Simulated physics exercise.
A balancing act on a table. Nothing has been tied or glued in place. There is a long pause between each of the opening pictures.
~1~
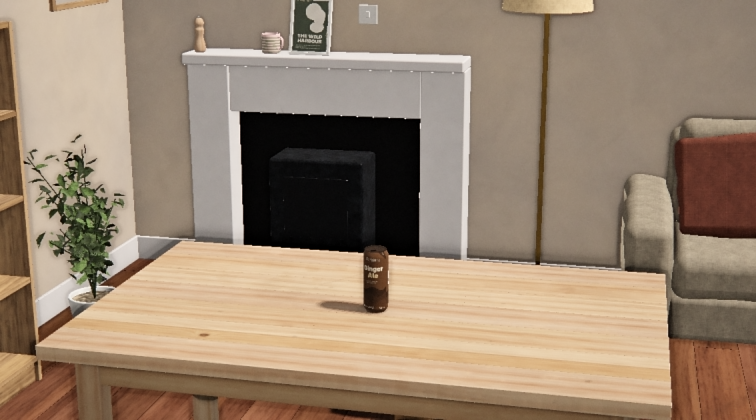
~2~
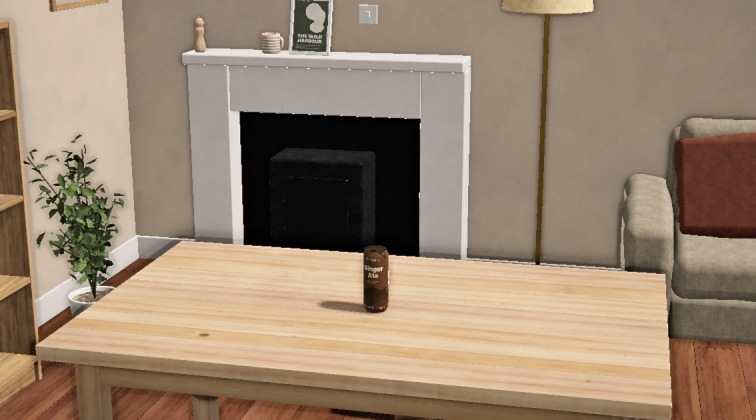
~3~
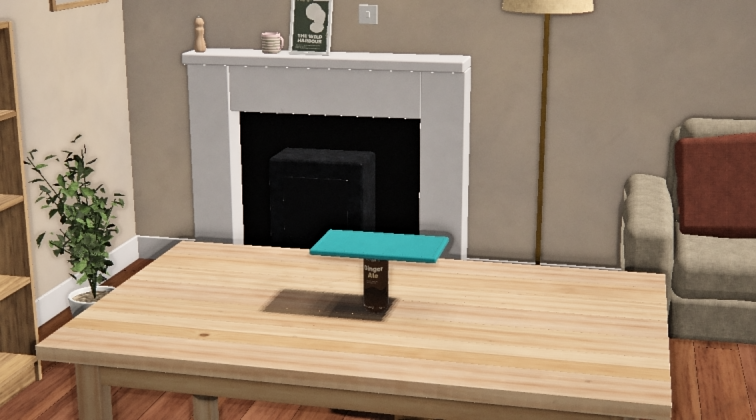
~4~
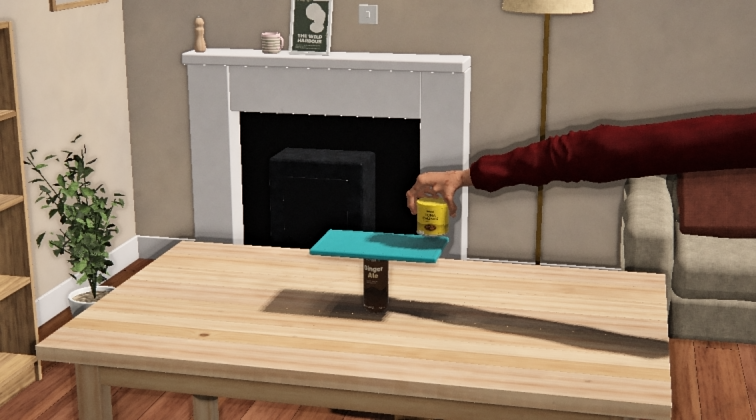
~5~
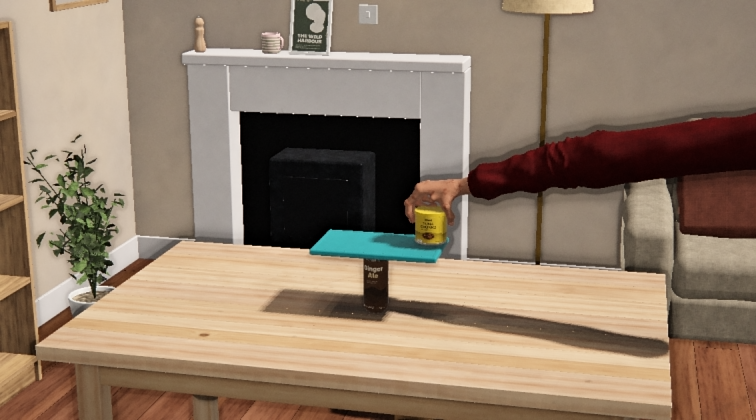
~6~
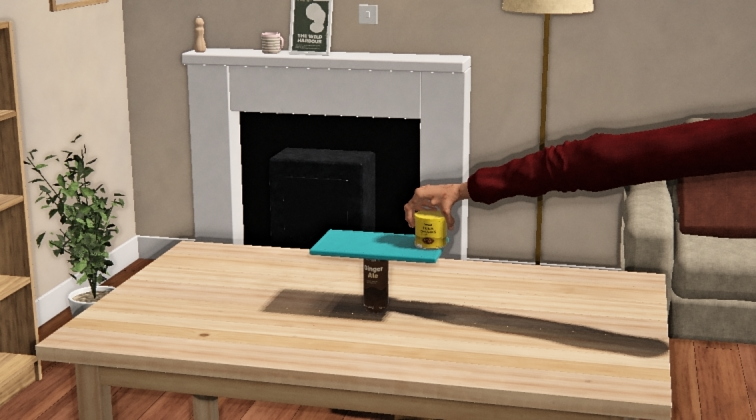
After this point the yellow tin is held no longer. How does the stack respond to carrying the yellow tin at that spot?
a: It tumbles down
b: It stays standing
Answer: A.
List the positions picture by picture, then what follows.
In the first frame, the last thing is not in view yet.
In the second frame, the last thing is not in view yet.
In the third frame, the last thing is not in view yet; turquoise lid (380, 246).
In the fourth frame, on its way; yellow tin (433, 217); turquoise lid (380, 246).
In the fifth frame, on its way; yellow tin (431, 225); turquoise lid (380, 246).
In the sixth frame, set down, still held; yellow tin (431, 230); turquoise lid (380, 246).
Then, 0.40 s on from there, yellow tin now fallen; turquoise lid turned 75° from how it was put.
Then, 1.00 s on from there, turquoise lid now fallen.
In the end, fallen, turquoise lid and yellow tin; brown can unmoved. The stack gives way.
